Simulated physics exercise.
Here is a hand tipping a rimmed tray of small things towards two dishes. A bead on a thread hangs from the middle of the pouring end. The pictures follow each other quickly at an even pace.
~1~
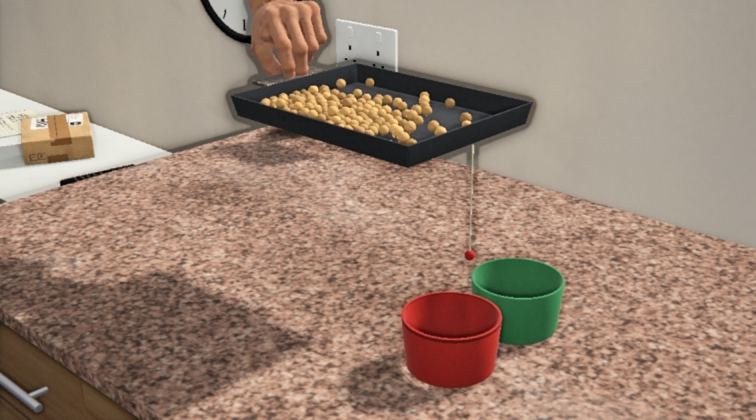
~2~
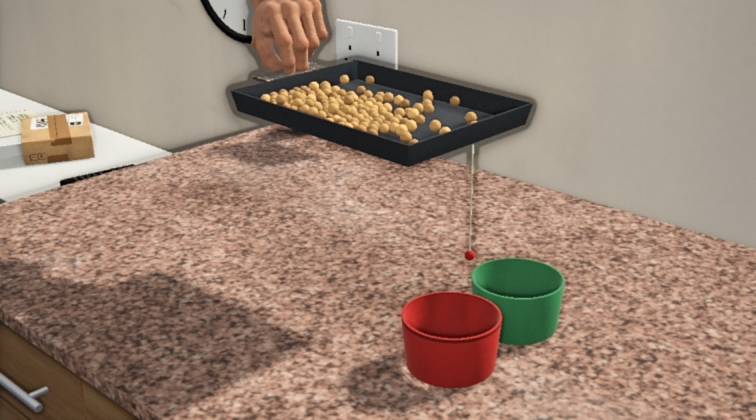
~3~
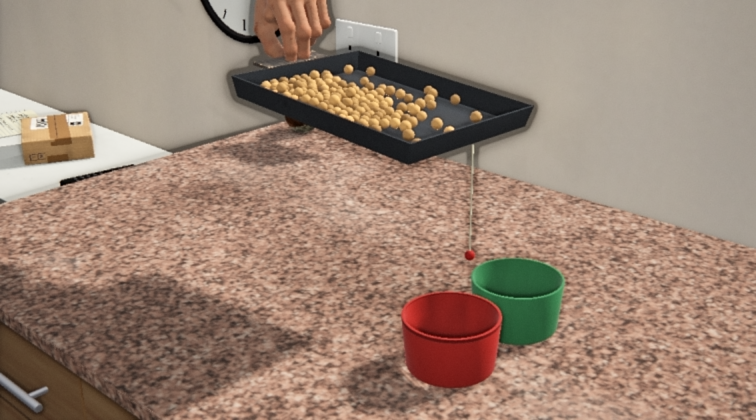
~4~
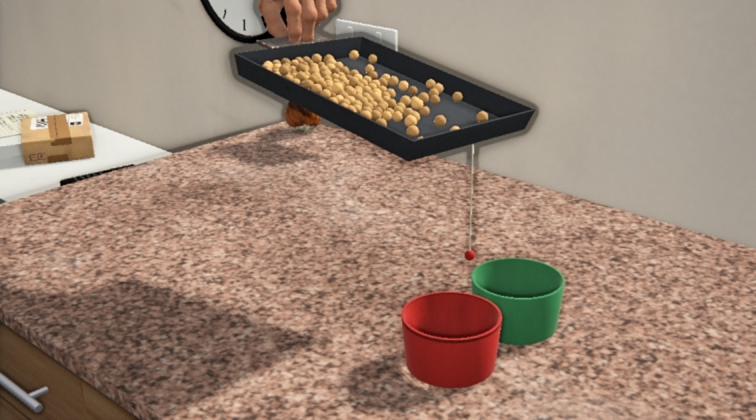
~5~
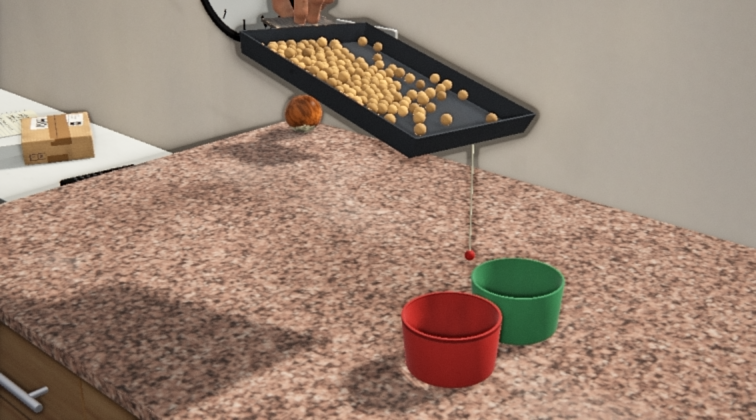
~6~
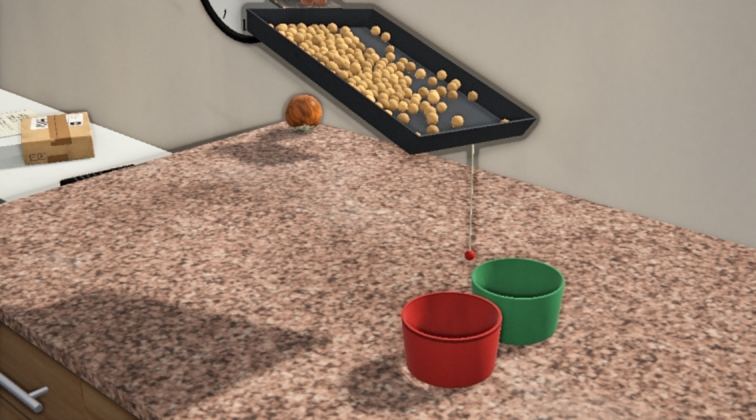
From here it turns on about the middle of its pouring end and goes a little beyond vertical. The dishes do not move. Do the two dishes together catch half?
Together they catch only the smaller part.
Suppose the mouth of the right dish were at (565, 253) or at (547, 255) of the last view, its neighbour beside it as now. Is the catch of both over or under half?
At the first place more than half, at the second most of it.
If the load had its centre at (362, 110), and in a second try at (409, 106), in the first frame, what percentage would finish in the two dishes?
About 20 and 20 per cent.
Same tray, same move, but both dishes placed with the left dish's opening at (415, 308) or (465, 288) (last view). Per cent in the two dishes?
Near 10 % and 70 %.
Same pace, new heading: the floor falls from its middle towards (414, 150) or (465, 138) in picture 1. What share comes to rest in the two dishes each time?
About 70 and 60 per cent.
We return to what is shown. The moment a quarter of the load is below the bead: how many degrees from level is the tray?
Roughly 75°.
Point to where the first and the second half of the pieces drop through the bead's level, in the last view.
The first part at (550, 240); the rest at (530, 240).
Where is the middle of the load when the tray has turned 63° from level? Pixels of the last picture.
Near (508, 125).
Shortly afterwards, tray tipped steeply; the bulk on the tray; only a few in the right dish; only a few outside both; near a quarter in the air.
Next, tray tipped right over; near a quarter on the tray; only a few in the left dish; a little in the right dish; near half outside both; near a quarter in the air.
Some moments later, tray tipped past a quarter turn; only a few in the left dish; near a quarter in the right dish; the bulk outside both.
In the end, tray tipped past a quarter turn; only a few in the left dish; near a quarter in the right dish; the bulk outside both.
